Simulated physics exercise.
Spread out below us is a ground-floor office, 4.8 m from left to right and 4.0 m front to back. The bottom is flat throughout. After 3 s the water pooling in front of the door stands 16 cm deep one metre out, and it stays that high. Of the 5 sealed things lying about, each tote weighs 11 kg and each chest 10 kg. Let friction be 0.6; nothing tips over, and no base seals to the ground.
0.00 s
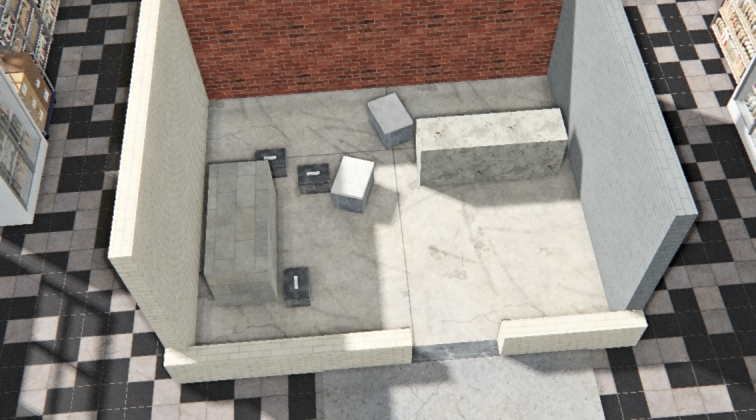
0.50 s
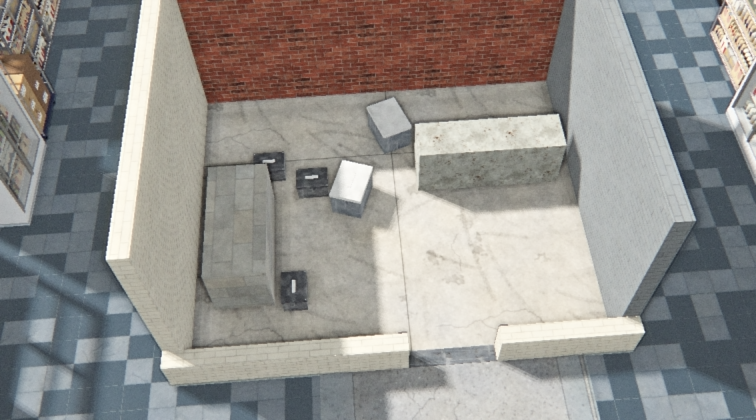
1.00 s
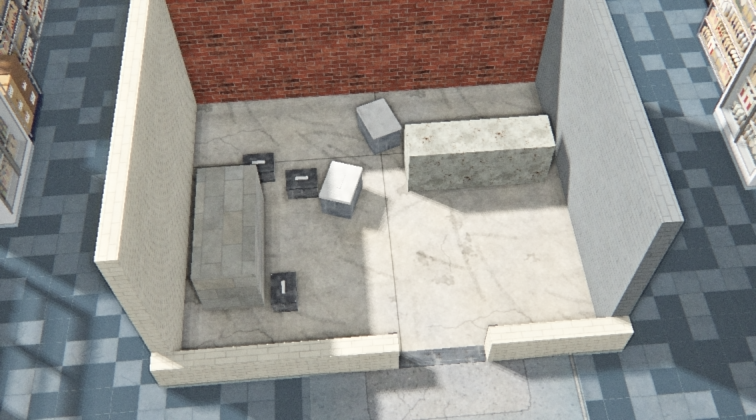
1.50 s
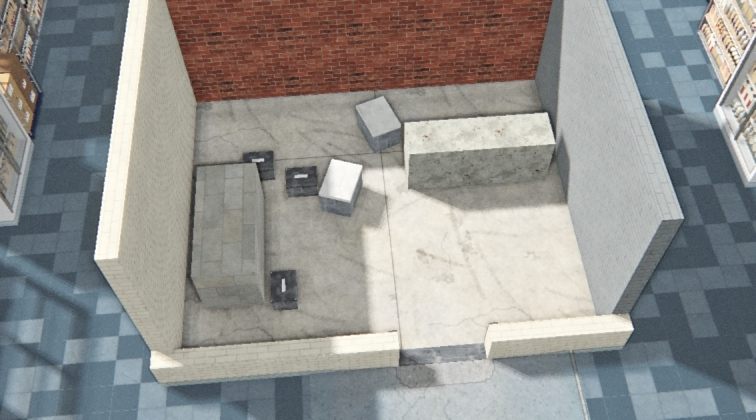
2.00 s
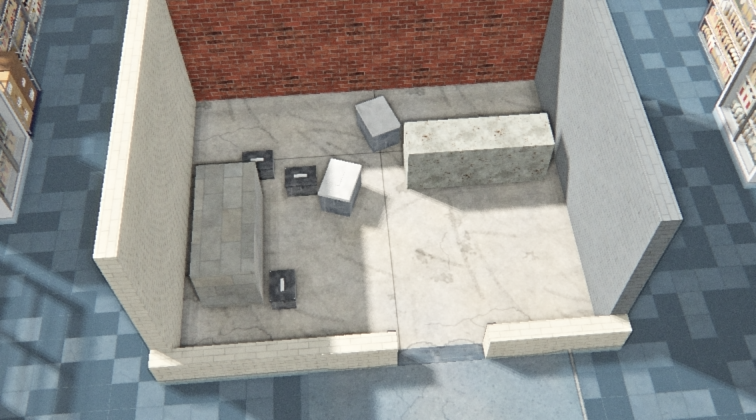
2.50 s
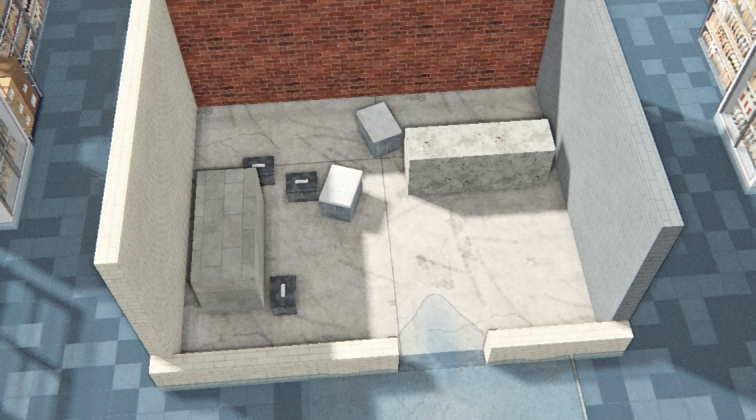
Ground-floor office seen from above, with water spreading over the tiles outside and creeping through the front doorway, the furniture staying still.
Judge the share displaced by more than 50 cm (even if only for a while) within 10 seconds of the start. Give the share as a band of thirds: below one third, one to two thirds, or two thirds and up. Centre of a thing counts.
The portion should come out lower than one third.
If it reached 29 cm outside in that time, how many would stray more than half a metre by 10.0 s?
Count: 4.
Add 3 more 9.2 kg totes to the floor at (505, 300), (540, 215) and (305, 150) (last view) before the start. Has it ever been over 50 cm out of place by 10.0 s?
In turn: Less, short of it, under.
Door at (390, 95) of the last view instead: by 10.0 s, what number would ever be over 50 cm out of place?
In that case 2 of them.
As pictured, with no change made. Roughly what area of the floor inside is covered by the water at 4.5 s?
Somewhere about 6.5 m2, give or take.
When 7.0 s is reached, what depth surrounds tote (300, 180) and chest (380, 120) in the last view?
Depths: Near 3 cm, then near 2 cm.
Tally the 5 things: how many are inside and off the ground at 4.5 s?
The number is 0.
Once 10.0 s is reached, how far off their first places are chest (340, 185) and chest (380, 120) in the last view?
They've ended up 20 cm and 0 cm away, in that order.
After 3.5 s 0 of 5 are over 50 cm from their spots; 0 afloat.
After 4.5 s 0 of 5 are over 50 cm from their spots; 0 afloat.
After 7.0 s 0 of 5 are over 50 cm from their spots; 0 afloat.
After 10.0 s 0 of 5 are over 50 cm from their spots, and 0 have been at some point; 0 afloat.
